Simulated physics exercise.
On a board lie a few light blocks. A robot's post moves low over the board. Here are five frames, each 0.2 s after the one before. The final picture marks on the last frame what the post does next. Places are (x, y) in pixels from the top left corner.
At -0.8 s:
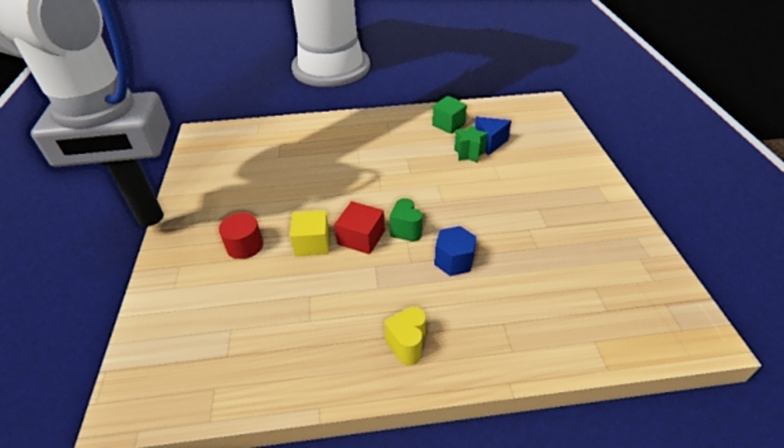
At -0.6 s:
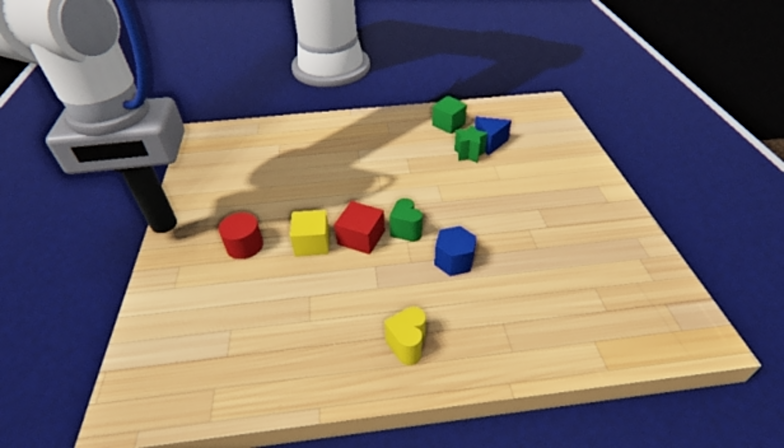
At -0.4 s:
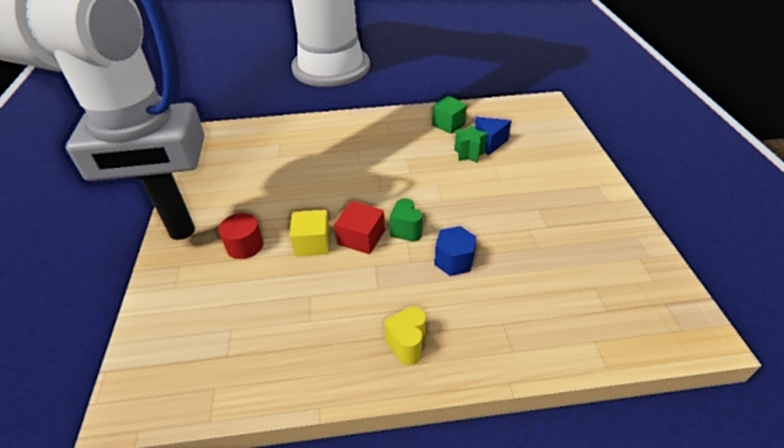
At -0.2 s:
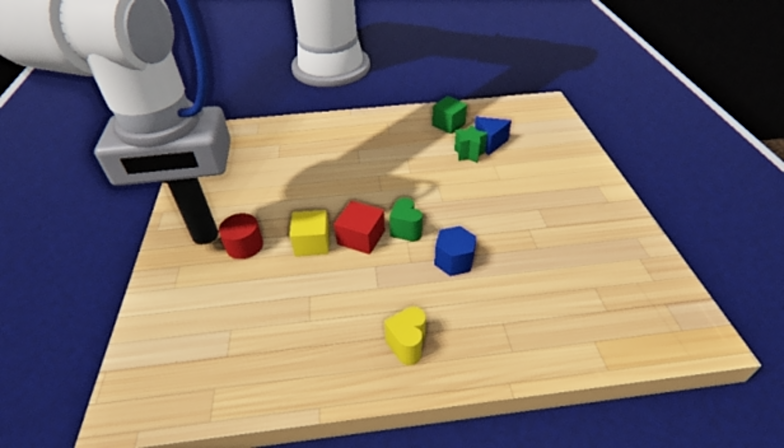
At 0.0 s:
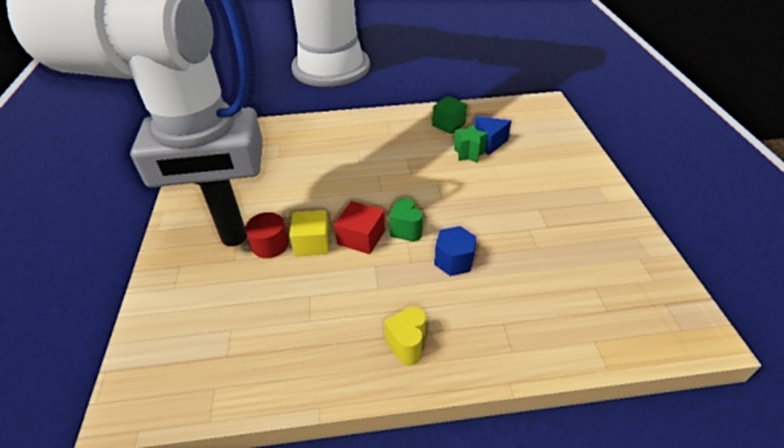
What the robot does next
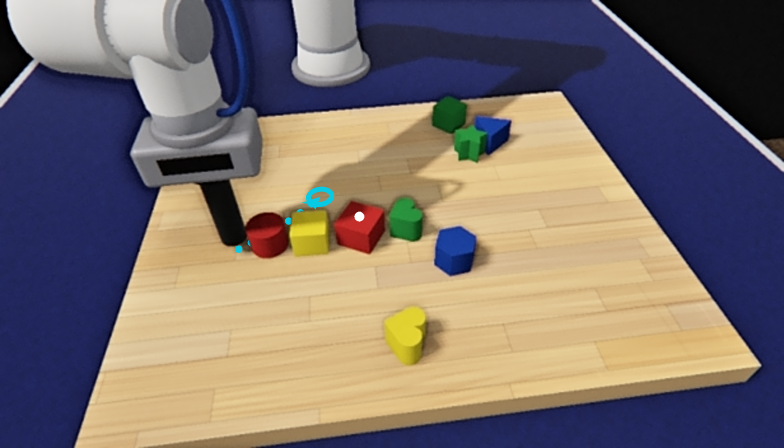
At first, a robot's dark post stands at the left edge of a wooden board scattered with small red, yellow, green and blue blocks. The post slides right toward the red round block, then pushes it a short way right, close beside the yellow square block, while the other blocks stay still.
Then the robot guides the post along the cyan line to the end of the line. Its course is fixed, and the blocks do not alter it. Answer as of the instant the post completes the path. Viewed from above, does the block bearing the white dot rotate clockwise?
In short: No.
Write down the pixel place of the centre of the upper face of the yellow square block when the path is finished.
I'd place it at (337, 228), taking the centre of its top.
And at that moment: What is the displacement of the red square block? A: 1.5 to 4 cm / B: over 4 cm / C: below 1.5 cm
A
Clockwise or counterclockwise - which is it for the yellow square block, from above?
Seen from overhead, it turns clockwise.
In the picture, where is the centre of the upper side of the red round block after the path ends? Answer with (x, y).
It ends at (317, 205).
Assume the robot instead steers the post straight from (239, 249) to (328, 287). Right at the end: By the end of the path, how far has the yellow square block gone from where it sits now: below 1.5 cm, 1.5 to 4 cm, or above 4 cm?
It moves between 1.5 and 4 cm.
Drawn move, from (239, 249) over (270, 233) and (297, 215) to (320, 197); the dot is on the red square block.
What follows on the original path. One third of the way, post at (267, 221); red round block at (295, 215); yellow square block at (327, 223), turned 20° clockwise; red square block at (368, 218).
Two thirds of the way, post at (296, 203); red round block at (315, 207); yellow square block at (337, 228), turned 30° clockwise; red square block at (379, 222), turned 25° anticlockwise; green heart at (412, 209), turned 20° anticlockwise.
At the end, post at (318, 185); red round block at (317, 205); yellow square block at (337, 228), turned 30° clockwise; red square block at (379, 222), turned 25° anticlockwise; green heart at (412, 210), turned 20° anticlockwise.
